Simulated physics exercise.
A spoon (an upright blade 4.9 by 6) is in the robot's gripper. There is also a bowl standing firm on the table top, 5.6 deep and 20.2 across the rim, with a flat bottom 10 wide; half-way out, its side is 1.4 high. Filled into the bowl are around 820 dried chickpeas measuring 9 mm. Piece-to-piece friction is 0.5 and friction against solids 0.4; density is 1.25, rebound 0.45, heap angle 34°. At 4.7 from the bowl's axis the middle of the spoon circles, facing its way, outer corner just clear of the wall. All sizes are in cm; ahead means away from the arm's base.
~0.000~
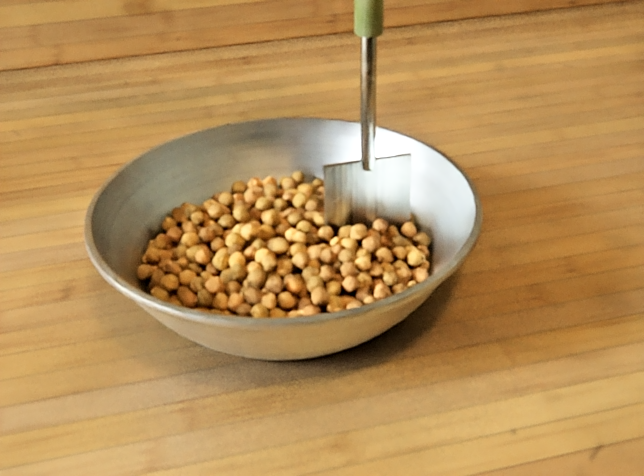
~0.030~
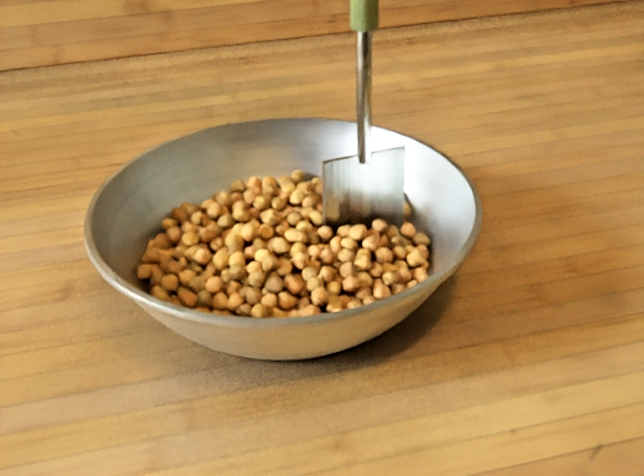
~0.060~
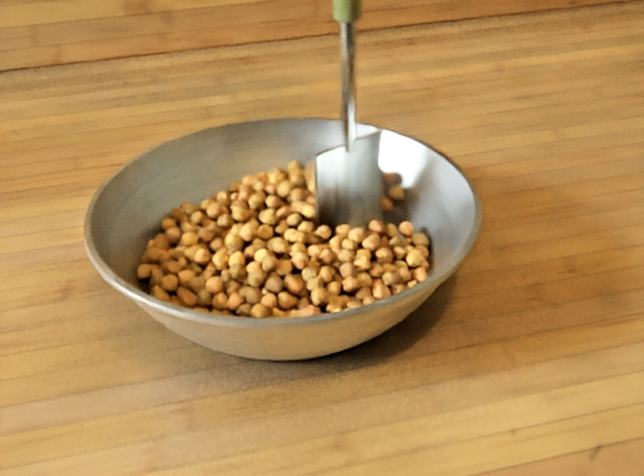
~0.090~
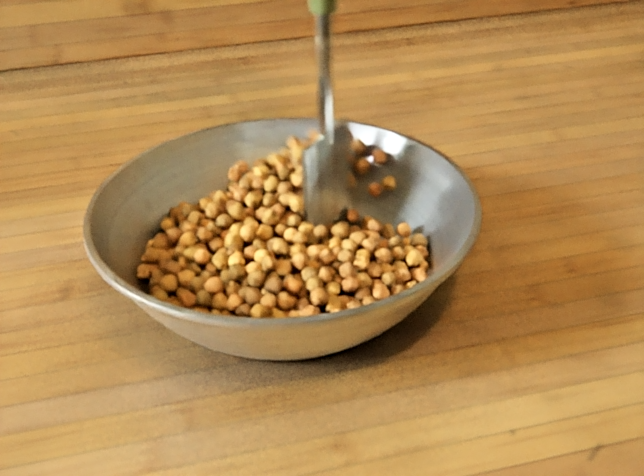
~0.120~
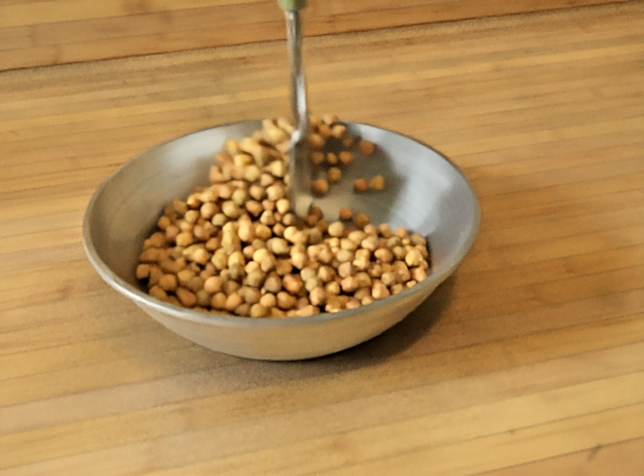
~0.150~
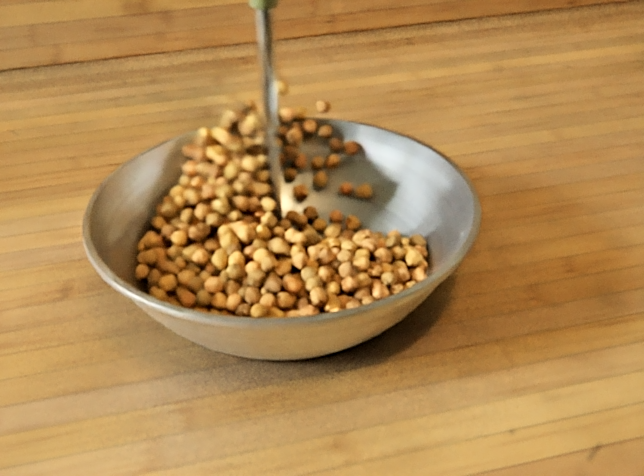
The clip opens on a metal bowl of dried chickpeas on a wooden surface, with an upright flat blade on a green-topped rod at the right rear. The blade sweeps leftward along the back, turning edge-on, and pushes chickpeas into a rising heap at the rear left, where a few hop above the rim.
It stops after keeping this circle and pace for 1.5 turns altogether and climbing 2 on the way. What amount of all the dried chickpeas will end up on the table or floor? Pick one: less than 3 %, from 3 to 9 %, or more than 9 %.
More than 9 %.
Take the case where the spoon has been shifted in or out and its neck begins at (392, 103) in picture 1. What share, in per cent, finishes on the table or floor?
Close to 5 in a hundred.
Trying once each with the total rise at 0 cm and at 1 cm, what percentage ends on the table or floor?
Some 30 and 20 per cent.
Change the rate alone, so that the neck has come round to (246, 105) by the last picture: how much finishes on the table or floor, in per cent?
Something like 25 percent, roughly.
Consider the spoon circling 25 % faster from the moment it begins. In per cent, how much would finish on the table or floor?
25 %.
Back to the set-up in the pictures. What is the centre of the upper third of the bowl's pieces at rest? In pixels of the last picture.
I'd put it at about (266, 237).
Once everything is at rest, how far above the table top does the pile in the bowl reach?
Height: Roughly 5.0 cm.
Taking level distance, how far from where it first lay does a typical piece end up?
Around 6 cm.
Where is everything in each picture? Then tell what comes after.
In the first frame, spoon neck at (368, 134), 0° round; upper third of the load around (282, 245), from x 145 to 420, top at y 180; 816 in the bowl.
In the second frame, spoon neck at (364, 128), 7° round; upper third of the load around (284, 243), from x 145 to 420, top at y 175.
In the third frame, spoon neck at (349, 117), 26° round; upper third of the load around (290, 236), from x 145 to 420, top at y 165.
In the fourth frame, spoon neck at (326, 108), 45° round; upper third of the load around (284, 228), from x 145 to 420, top at y 135.
In the fifth frame, spoon neck at (298, 104), 65° round; upper third of the load around (268, 209), from x 145 to 420, top at y 105.
In the sixth frame, spoon neck at (270, 103), 84° round; upper third of the load around (245, 203), from x 145 to 420, top at y 85; 814 in the bowl, 2 in flight or on the tool.
After 0.42 s, 261° round, highest piece 9 above the table; 726 in the bowl, 61 on the table or floor, 29 in flight or on the tool.
After 0.70 s, 78° round, highest piece 7 above the table; 666 in the bowl, 148 on the table or floor, 2 in flight or on the tool.
After 1.03 s, 180° round, highest piece 5 above the table; 663 in the bowl, 153 on the table or floor.
After 1.73 s, 180° round, highest piece 5 above the table; 663 in the bowl, 153 on the table or floor.
At rest, 663 in the bowl, 153 on the table or floor. That is 19 % on the table or floor.
